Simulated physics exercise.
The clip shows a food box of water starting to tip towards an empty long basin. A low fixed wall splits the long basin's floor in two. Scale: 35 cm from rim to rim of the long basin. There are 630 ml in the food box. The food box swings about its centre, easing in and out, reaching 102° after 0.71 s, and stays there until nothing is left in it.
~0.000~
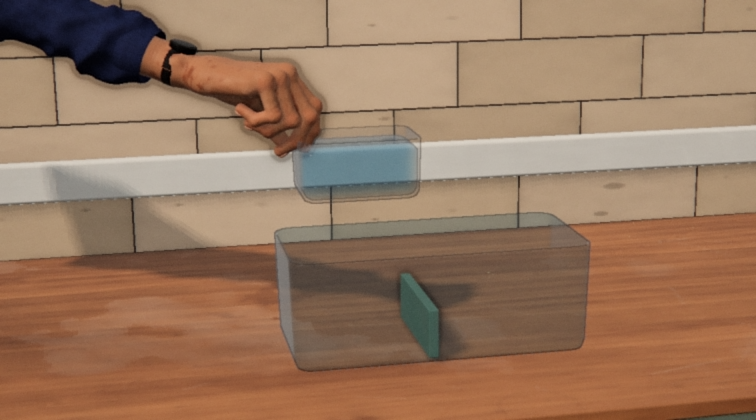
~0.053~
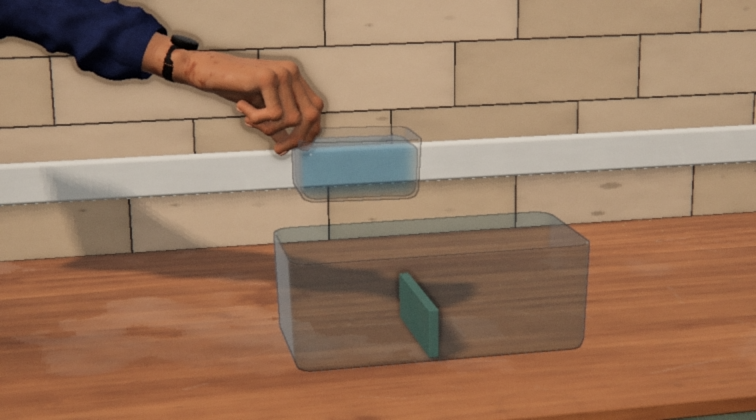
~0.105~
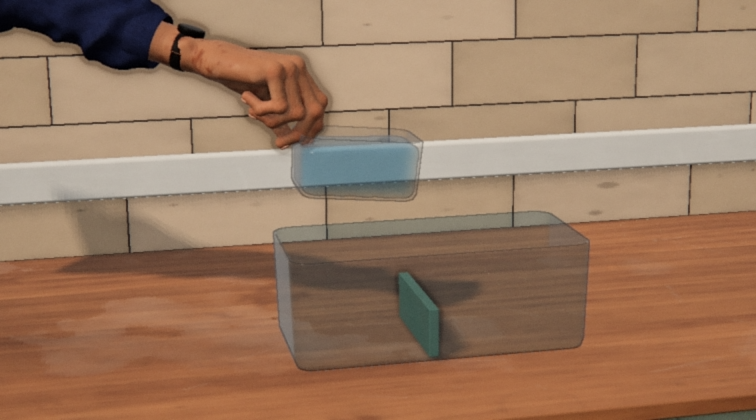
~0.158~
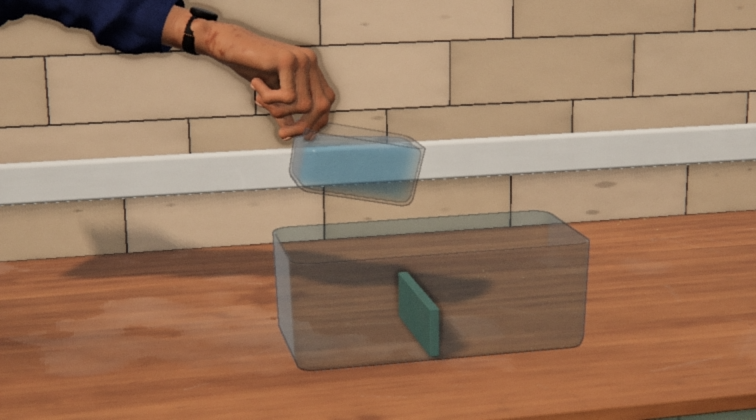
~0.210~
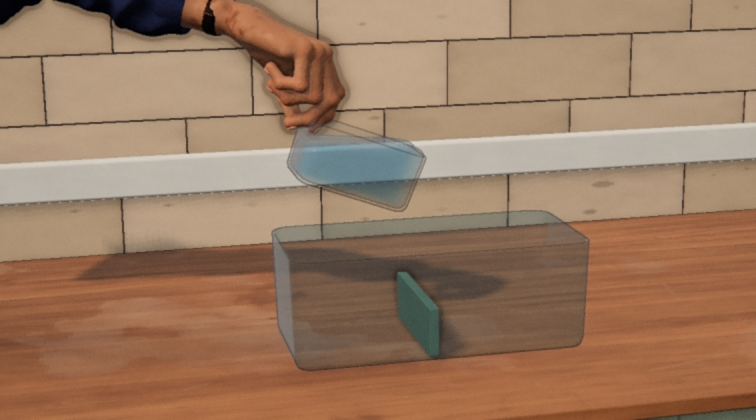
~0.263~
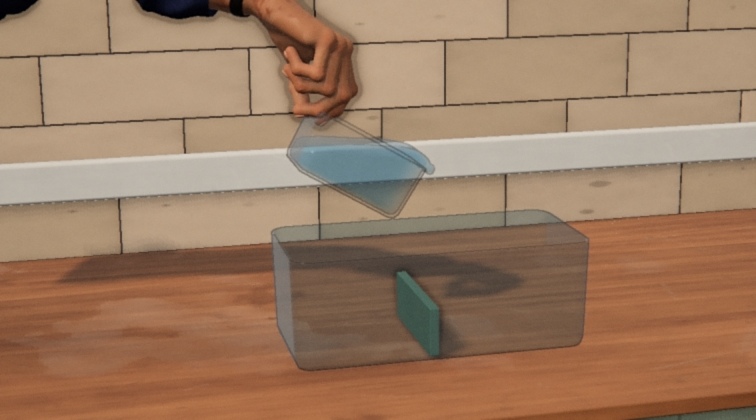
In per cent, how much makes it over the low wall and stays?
Roughly 85 per cent is past the wall.
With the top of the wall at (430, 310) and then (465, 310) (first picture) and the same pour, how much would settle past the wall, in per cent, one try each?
In turn about 80 and 45 per cent.
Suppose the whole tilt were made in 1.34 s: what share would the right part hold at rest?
In that case some 85 per cent.
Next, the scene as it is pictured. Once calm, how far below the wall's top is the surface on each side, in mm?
Left about 54 mm, right about 38 mm.
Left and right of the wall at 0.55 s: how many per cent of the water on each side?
Near 0 on the left, 54 on the right.
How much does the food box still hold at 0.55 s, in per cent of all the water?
Some 20 per cent.
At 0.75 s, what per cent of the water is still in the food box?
Near 5 in a hundred.
By 0.55 s the tilt is 89° and 21 per cent is still to pour, 0 is left of the wall and 55 right of it.
By 0.75 s the tilt is 102° and 5 per cent is still to pour, 8 is left of the wall and 85 right of it.
By 0.97 s the tilt is 102° and 1 per cent is still to pour, 14 is left of the wall and 85 right of it.
By 1.21 s the tilt is 102° and 0 per cent is still to pour, 14 is left of the wall and 85 right of it.
At rest 14 per cent lies left of the wall, 85 right of it and 0 outside.
